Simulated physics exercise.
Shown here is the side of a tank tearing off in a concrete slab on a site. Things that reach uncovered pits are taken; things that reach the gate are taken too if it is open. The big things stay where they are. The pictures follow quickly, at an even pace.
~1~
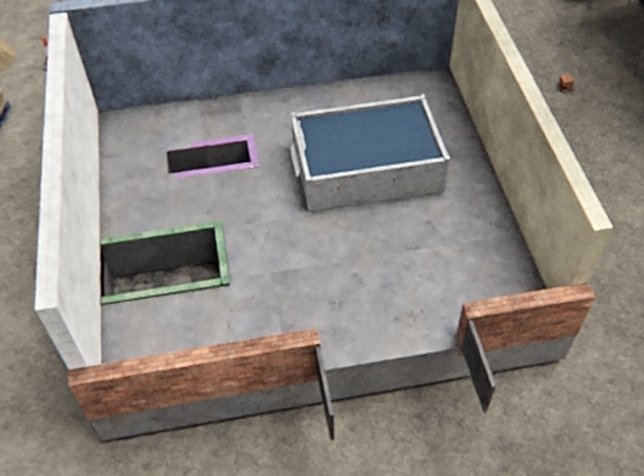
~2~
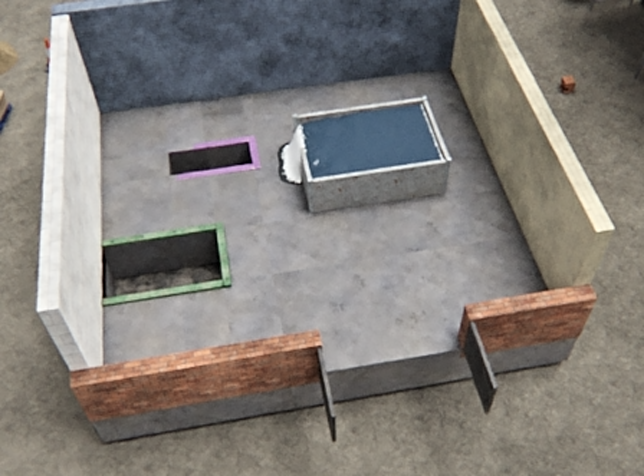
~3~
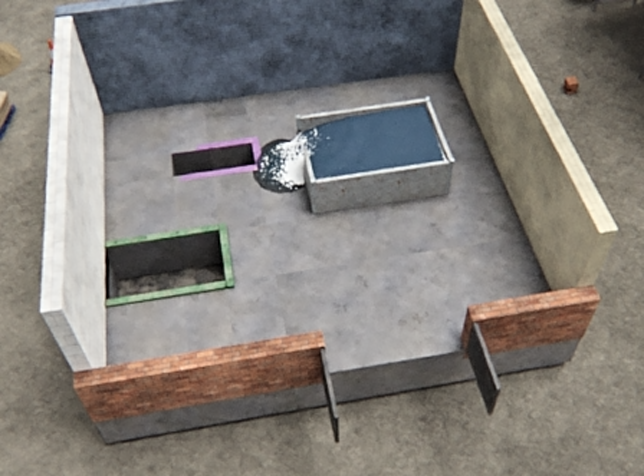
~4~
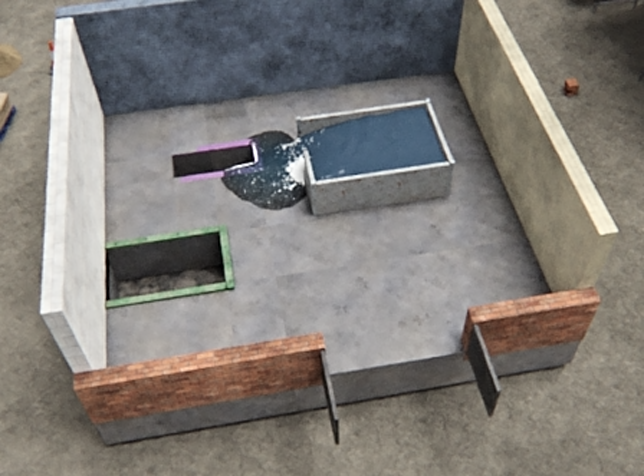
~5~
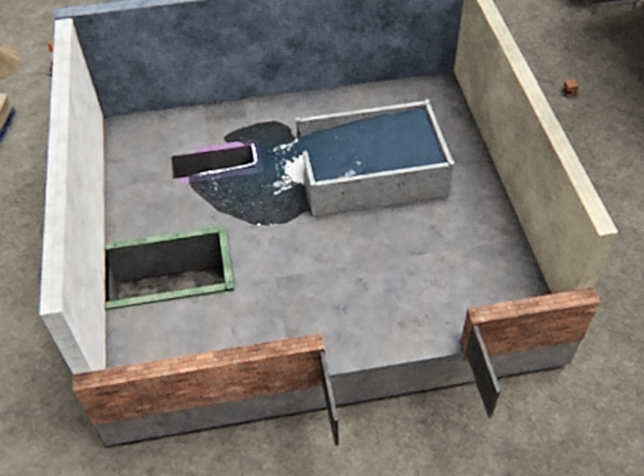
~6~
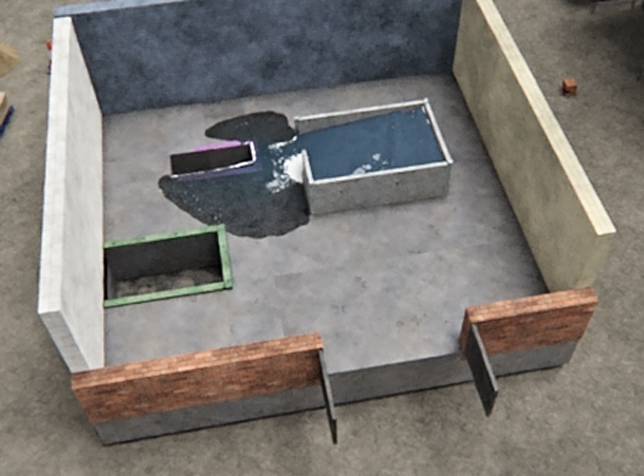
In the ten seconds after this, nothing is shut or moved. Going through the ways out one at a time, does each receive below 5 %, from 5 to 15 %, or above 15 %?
The gate will be a minor outlet short of five per cent. The green pit will be a middling outlet at five to fifteen per cent. The purple pit will be a major outlet past fifteen per cent.
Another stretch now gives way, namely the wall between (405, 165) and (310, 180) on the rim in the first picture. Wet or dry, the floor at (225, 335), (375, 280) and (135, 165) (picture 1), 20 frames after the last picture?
Well, the first is hit by the spill, the next hit by the spill, the last missed by the spill.
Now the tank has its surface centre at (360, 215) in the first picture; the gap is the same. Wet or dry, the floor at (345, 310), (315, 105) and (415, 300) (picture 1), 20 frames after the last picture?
Looking at all three, I'd call them bone dry, bone dry, bone dry.
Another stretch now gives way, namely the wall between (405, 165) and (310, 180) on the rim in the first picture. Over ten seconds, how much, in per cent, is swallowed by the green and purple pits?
Out of every hundred parts, green takes 6 and purple takes 0.
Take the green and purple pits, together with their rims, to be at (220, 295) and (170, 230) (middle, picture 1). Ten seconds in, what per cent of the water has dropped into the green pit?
The green pit receives 0 per cent.
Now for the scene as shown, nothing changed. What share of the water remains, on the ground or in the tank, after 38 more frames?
Roughly 56 percent.
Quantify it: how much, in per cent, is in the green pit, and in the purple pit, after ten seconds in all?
Estimated: 10 per cent and 48 per cent respectively.
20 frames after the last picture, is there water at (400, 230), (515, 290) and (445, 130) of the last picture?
Point by point: Unwetted; unwetted; unwetted.
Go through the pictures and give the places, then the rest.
In the first frame, still water in the water tank at (368, 140).
In the second frame, the front is at (285, 148), out from the gap at (301, 152).
In the third frame, water pours out at (305, 156) and has run to (261, 178).
In the fourth frame, water pours out at (305, 158) and has run to (229, 182).
In the fifth frame, the front is at (195, 177), out from the gap at (304, 159).
In the sixth frame, the front is at (165, 187), out from the gap at (303, 157).
A moment on, water covers 20 % of the floor; the gate 0 %, the green pit 0 %, the purple pit 9 %.
Next, water covers 25 % of the floor; the gate 0 %, the green pit 2 %, the purple pit 16 %.
Then, water covers 30 % of the floor; the gate 0 %, the green pit 6 %, the purple pit 23 %.
Later, water covers 30 % of the floor; the gate 0 %, the green pit 9 %, the purple pit 34 %.
In the end, water covers 40 % of the floor; the gate 1 %, the green pit 11 %, the purple pit 47 %.
